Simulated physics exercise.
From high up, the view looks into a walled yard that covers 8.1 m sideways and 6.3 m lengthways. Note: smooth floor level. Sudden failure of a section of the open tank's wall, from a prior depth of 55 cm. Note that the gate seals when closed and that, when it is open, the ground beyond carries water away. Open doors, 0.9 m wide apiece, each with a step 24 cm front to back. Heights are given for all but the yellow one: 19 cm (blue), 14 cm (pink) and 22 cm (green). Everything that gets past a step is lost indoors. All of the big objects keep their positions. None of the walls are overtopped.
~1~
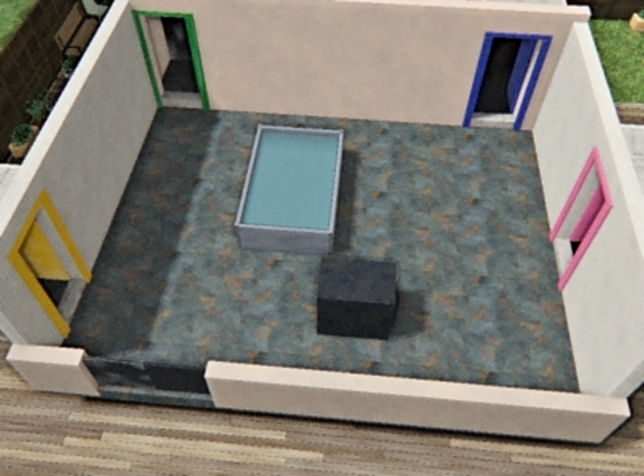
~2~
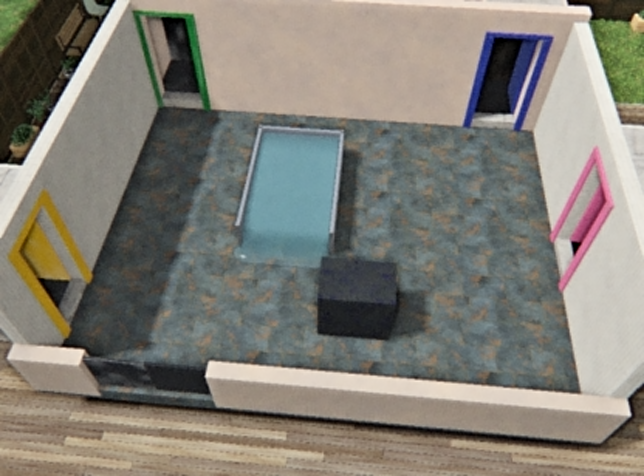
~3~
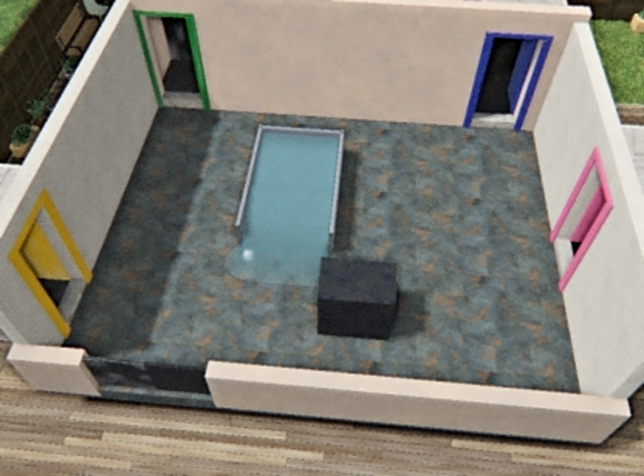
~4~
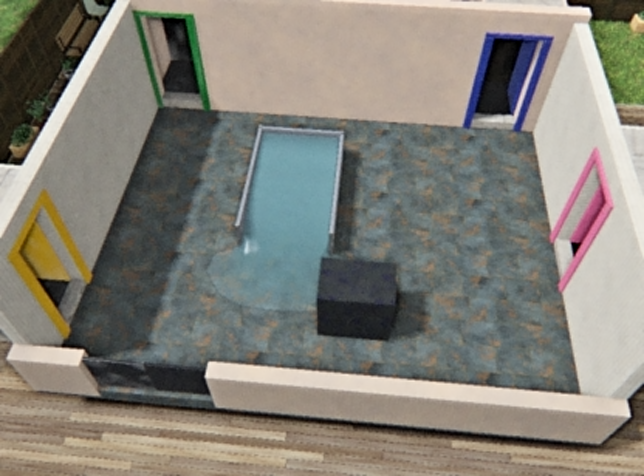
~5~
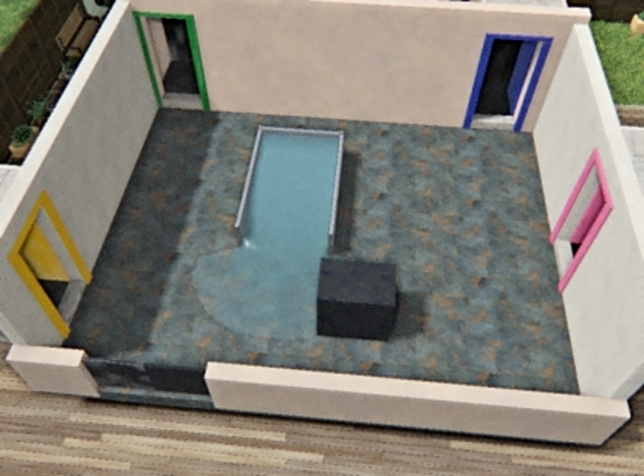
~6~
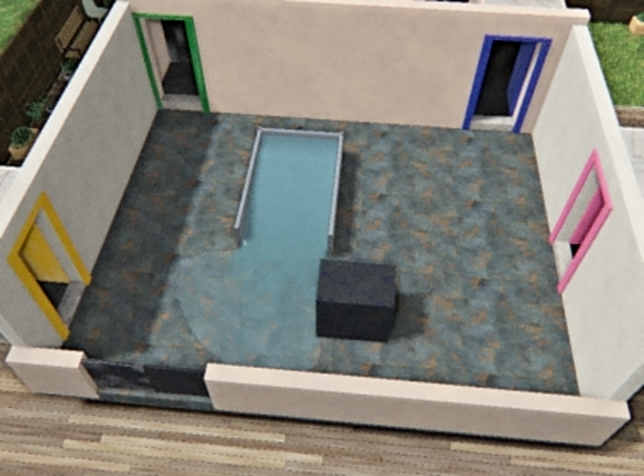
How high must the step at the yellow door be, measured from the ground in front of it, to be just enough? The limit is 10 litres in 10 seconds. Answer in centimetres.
About 18 cm.
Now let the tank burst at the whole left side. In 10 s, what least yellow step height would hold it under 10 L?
The answer is some 10.0 cm.
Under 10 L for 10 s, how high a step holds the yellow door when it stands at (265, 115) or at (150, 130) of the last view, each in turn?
You'd want roughly 6.5 cm there first, then roughly 6.5 cm.
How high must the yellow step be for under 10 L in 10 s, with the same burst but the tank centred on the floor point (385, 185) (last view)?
8.5 cm or thereabouts.
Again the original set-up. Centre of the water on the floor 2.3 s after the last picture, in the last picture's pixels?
I'd put it close to (271, 292).
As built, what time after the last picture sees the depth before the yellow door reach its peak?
The depth peaks at about 3.0 seconds.
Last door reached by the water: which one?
I'd say the blue door.
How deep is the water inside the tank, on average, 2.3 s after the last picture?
Roughly 16 cm.
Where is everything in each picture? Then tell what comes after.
Still water, 55 cm deep, in the open tank at (293, 178); the yellow door at (56, 271) is dry, in the first frame.
Water pours out at (286, 243) and has run 0.3 m, to (242, 258); about 7 cm deep outside, 55 cm at the back, in the second frame.
The gap is at (286, 244), the front 0.7 m out at (254, 279); the back of the open tank holds 55 cm, in the third frame.
The gap is at (286, 245), the front 1.2 m out at (246, 303); the back of the open tank holds 55 cm, in the fourth frame.
The gap is at (285, 246), the front 1.7 m out at (269, 334); the back of the open tank holds 55 cm, in the fifth frame.
Water pours out at (285, 247) and has run 2.2 m, to (241, 364); about 6 cm deep outside, 53 cm at the back; 1.8 m in a straight line remain to the yellow door at (56, 274), in the sixth frame.
Then, 0.7 s after the last picture water covers 20 % of the floor, deepest (32 cm) near (283, 394); it has not reached the yellow door.
Then, 2.3 s after the last picture water covers 40 % of the floor, deepest (34 cm) near (63, 373); 15 cm at the yellow door, 0 litres in over its 12 cm step.
Then, 9.3 s after the last picture water covers 95 % of the floor, deepest (10 cm) near (371, 139); 5 cm at the yellow door, 50 litres in over its 12 cm step.
At the yellow door as built, the water peaked near 20 cm, 3.1 s after the last picture.
With a step of 16.5 cm, 15 litres would have come in within the 10 s; with 22.5 cm, 1 litre. So under 10 litres takes about 18 cm.
